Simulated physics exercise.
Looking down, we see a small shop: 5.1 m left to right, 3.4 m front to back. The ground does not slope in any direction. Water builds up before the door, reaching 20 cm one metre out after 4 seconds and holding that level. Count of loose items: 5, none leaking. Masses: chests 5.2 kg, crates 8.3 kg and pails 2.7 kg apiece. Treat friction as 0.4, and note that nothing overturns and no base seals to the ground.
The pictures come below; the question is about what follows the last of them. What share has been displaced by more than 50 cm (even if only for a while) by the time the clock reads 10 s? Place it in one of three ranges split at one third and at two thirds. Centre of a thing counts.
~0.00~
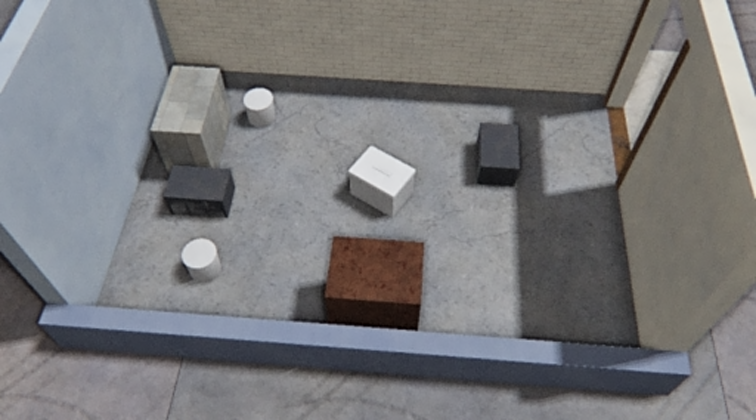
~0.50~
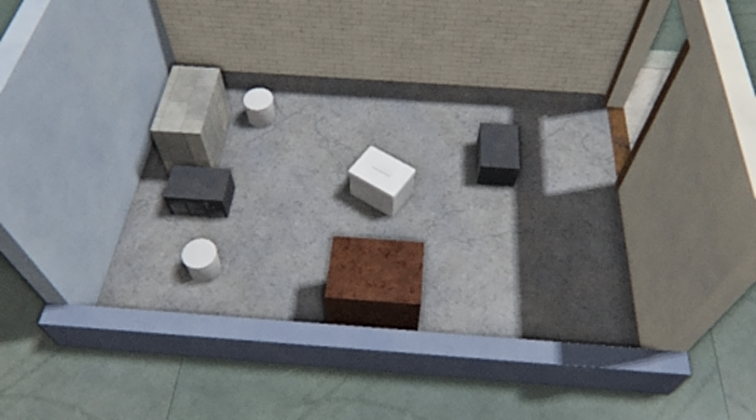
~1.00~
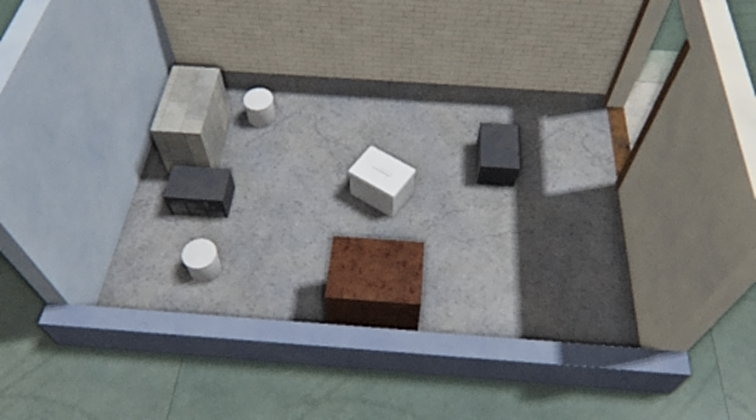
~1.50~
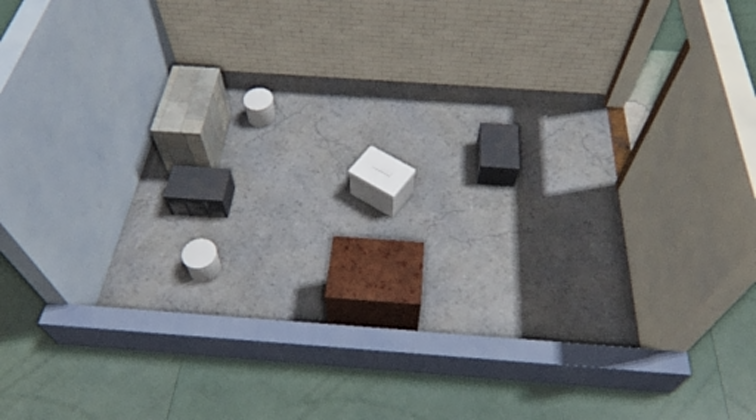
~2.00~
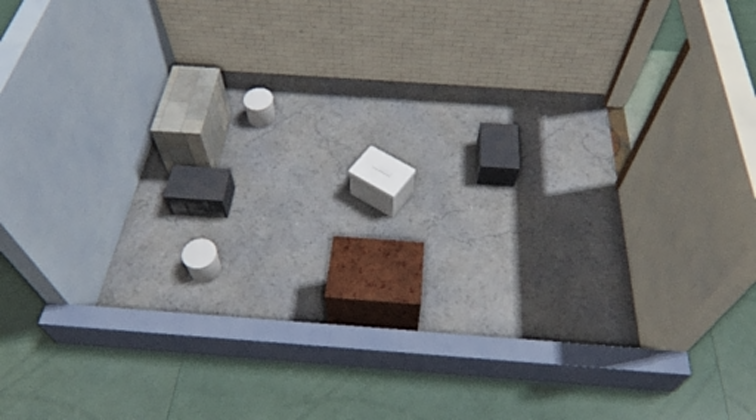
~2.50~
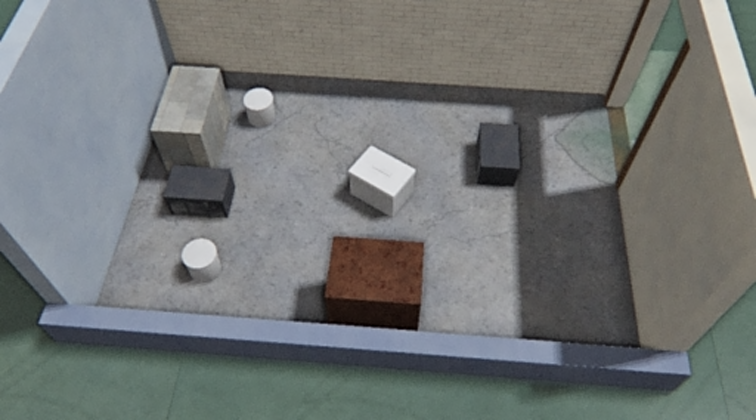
Most of them.
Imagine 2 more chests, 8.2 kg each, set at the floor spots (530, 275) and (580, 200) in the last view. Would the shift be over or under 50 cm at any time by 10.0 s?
Taking them in order, the first is within that distance and the second is within that distance.
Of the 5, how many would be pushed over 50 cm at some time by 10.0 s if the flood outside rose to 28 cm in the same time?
So the tally would be 5.
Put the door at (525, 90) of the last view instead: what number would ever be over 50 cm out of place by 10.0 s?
Result: 3.
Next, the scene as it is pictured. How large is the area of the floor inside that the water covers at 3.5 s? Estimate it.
Some 2.0 m2.
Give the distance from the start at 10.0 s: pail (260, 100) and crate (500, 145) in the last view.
In that order: 50 cm, 350 cm.
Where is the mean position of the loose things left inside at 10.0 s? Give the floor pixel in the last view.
I'd say about (190, 255) in the last view.
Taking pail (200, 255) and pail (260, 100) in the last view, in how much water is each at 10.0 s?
Depth approx. 13 cm / 11 cm.
After 3.5 s 0 of 5 are over 50 cm from their spots; 0 afloat.
After 4.5 s 1 of 5 are over 50 cm from their spots; 0 afloat.
After 7.0 s 2 of 5 are over 50 cm from their spots; 1 afloat.
After 10.0 s 5 of 5 are over 50 cm from their spots, and 5 have been at some point; 5 afloat.
